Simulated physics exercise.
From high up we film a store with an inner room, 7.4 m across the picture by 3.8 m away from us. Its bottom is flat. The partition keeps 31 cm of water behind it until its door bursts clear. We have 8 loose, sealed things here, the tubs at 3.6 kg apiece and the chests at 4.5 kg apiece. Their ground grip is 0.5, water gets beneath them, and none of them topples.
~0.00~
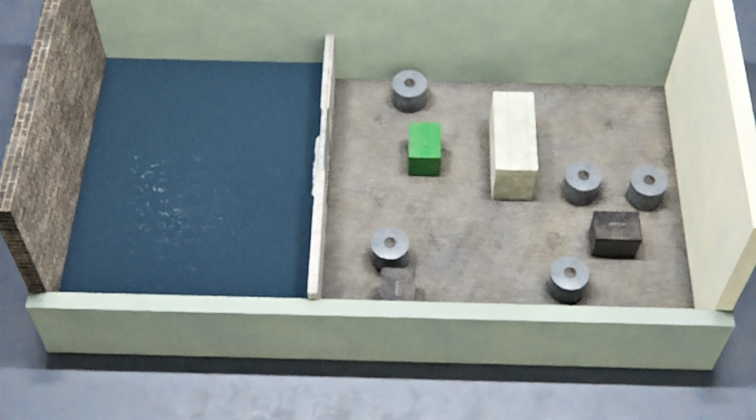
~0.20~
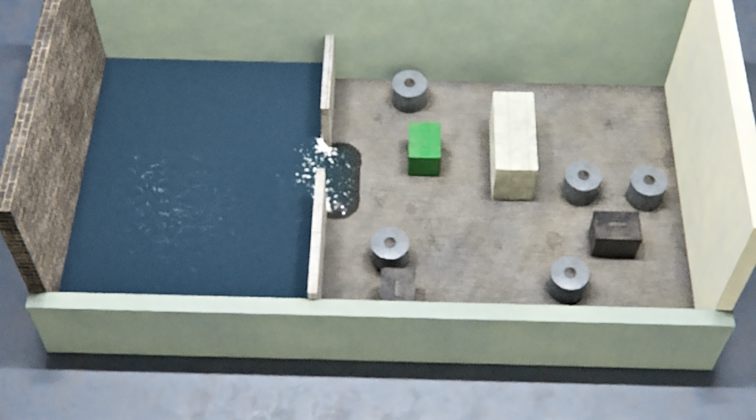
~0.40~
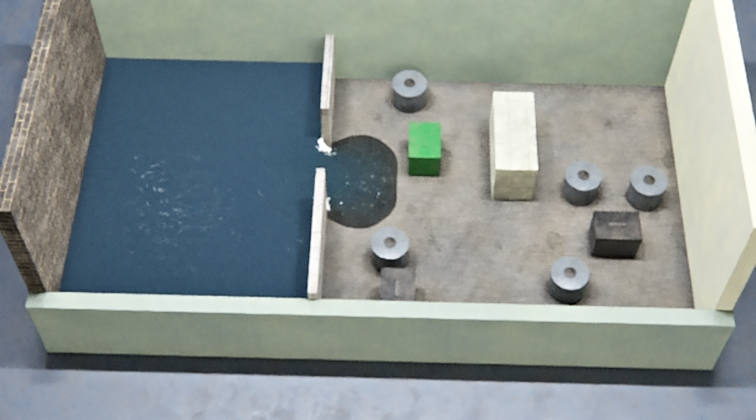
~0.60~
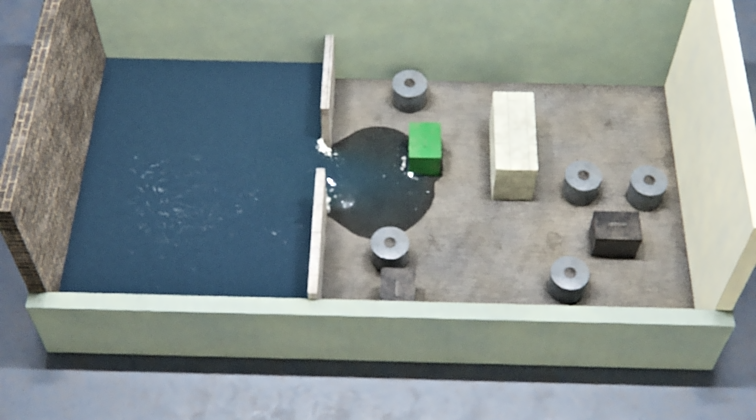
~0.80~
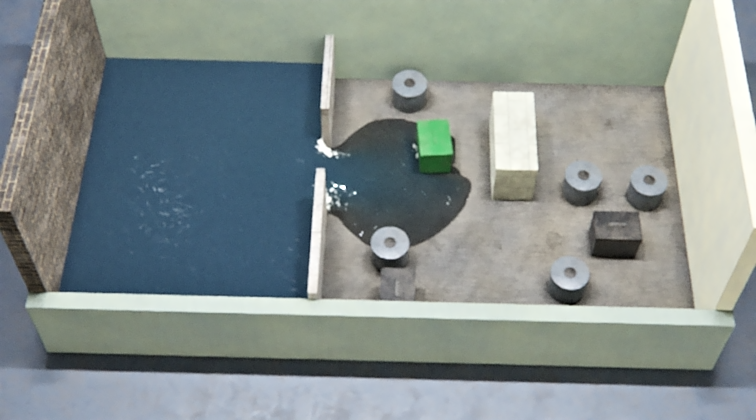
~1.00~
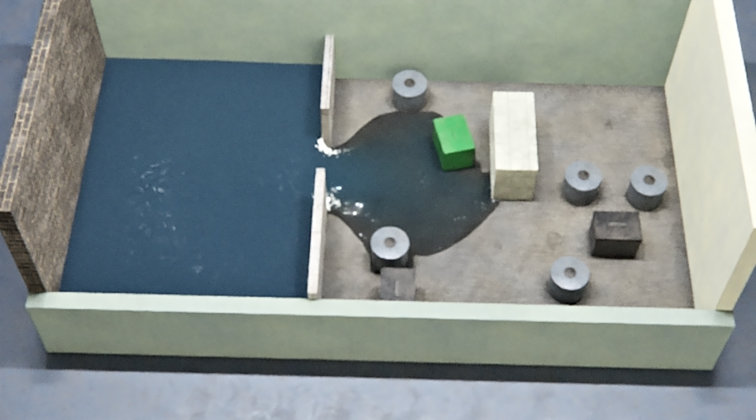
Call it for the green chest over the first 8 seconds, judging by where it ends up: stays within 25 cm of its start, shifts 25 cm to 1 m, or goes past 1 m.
Goes past 1 m.
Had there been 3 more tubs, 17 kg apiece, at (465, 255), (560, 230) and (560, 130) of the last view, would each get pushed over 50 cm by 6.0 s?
Within the mark, within the mark, within the mark.
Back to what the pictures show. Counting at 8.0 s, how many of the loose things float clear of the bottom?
At that time, 8.
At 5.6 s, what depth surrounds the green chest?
Somewhere close to 10 cm.
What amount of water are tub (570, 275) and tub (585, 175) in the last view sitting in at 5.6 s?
Close to 8 and 3 centimetres.
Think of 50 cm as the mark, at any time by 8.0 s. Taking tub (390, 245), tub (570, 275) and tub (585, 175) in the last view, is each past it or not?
Within the mark, beyond the mark, beyond the mark.
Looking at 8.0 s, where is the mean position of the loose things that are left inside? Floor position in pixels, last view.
I'd put it around (502, 188).
After 1.6 s the green chest is near (477, 118), 0.7 m from its start, afloat; 1 afloat.
After 3.6 s the green chest is near (554, 90), 1.9 m from its start, aground; 3 afloat.
After 5.6 s the green chest is near (656, 147), 2.9 m from its start, afloat; 6 afloat.
After 8.0 s the green chest is near (594, 85), 2.3 m from its start, afloat; 8 afloat.
